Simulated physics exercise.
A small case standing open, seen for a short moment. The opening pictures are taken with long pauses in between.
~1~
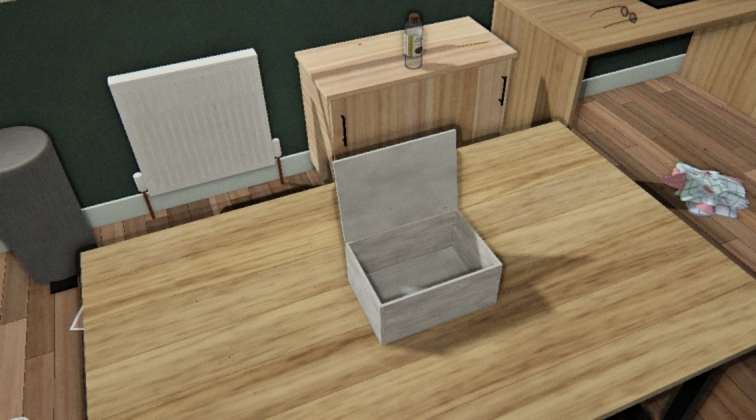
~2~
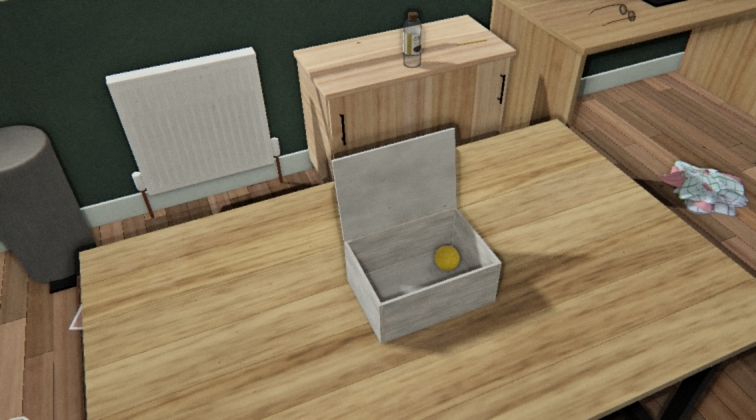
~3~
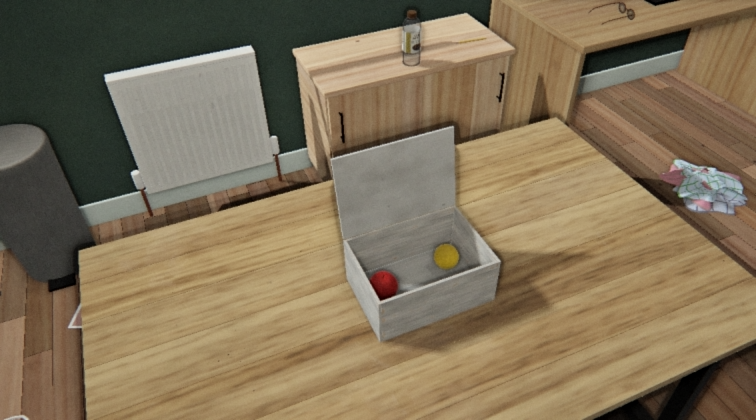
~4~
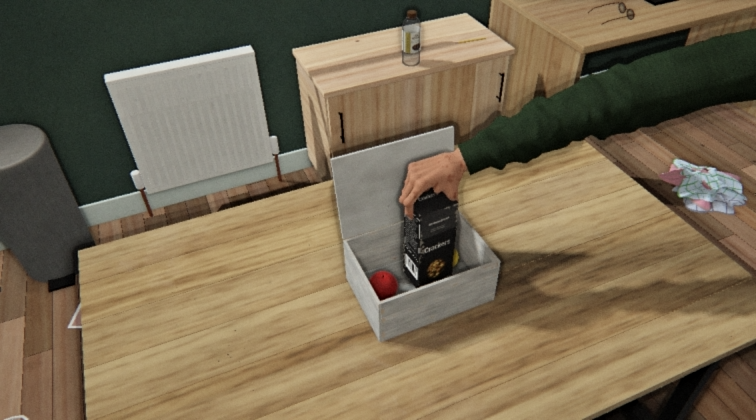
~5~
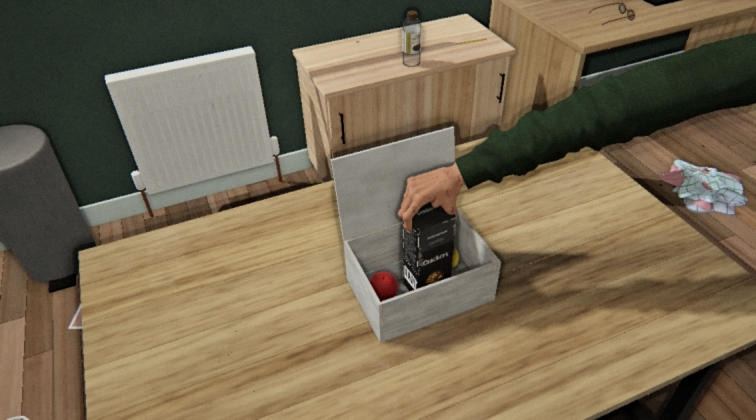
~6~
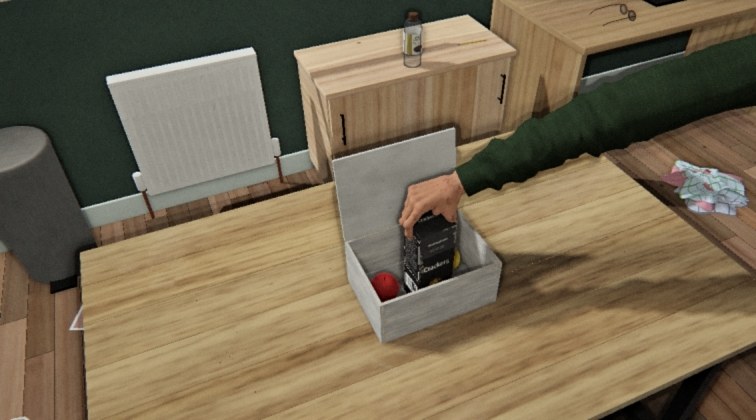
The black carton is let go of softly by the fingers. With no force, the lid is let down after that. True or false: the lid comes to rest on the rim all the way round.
False, it is held up.
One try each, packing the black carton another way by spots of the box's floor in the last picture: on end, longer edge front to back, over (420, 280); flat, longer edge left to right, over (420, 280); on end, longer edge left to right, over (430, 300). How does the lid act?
Results in order: Lid up, lid up, lid up.
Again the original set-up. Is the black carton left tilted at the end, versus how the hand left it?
At the finish it holds its orientation.
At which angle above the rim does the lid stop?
It stays some 55° above the rim.
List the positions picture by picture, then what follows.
The last thing is not in view yet, in the first picture.
The last thing is not in view yet; yellow lemon (447, 258), in the second picture.
The last thing is not in view yet; yellow lemon (446, 257), in the third picture.
On its way; black carton (429, 240), in the fourth picture.
On its way; black carton (428, 252), in the fifth picture.
Put in, still held; black carton (429, 259), in the sixth picture.
Then, 1.00 s past the last view, lid starting down.
Then, 1.30 s past the last view, lid 79° above the rim.
Then, 1.50 s past the last view, lid 65° above the rim.
Then, 1.70 s past the last view, lid 53° above the rim.
Finally, lid 53° above the rim; all 3 still in place. Final places as the last picture's camera would see them, black carton near (429, 259).
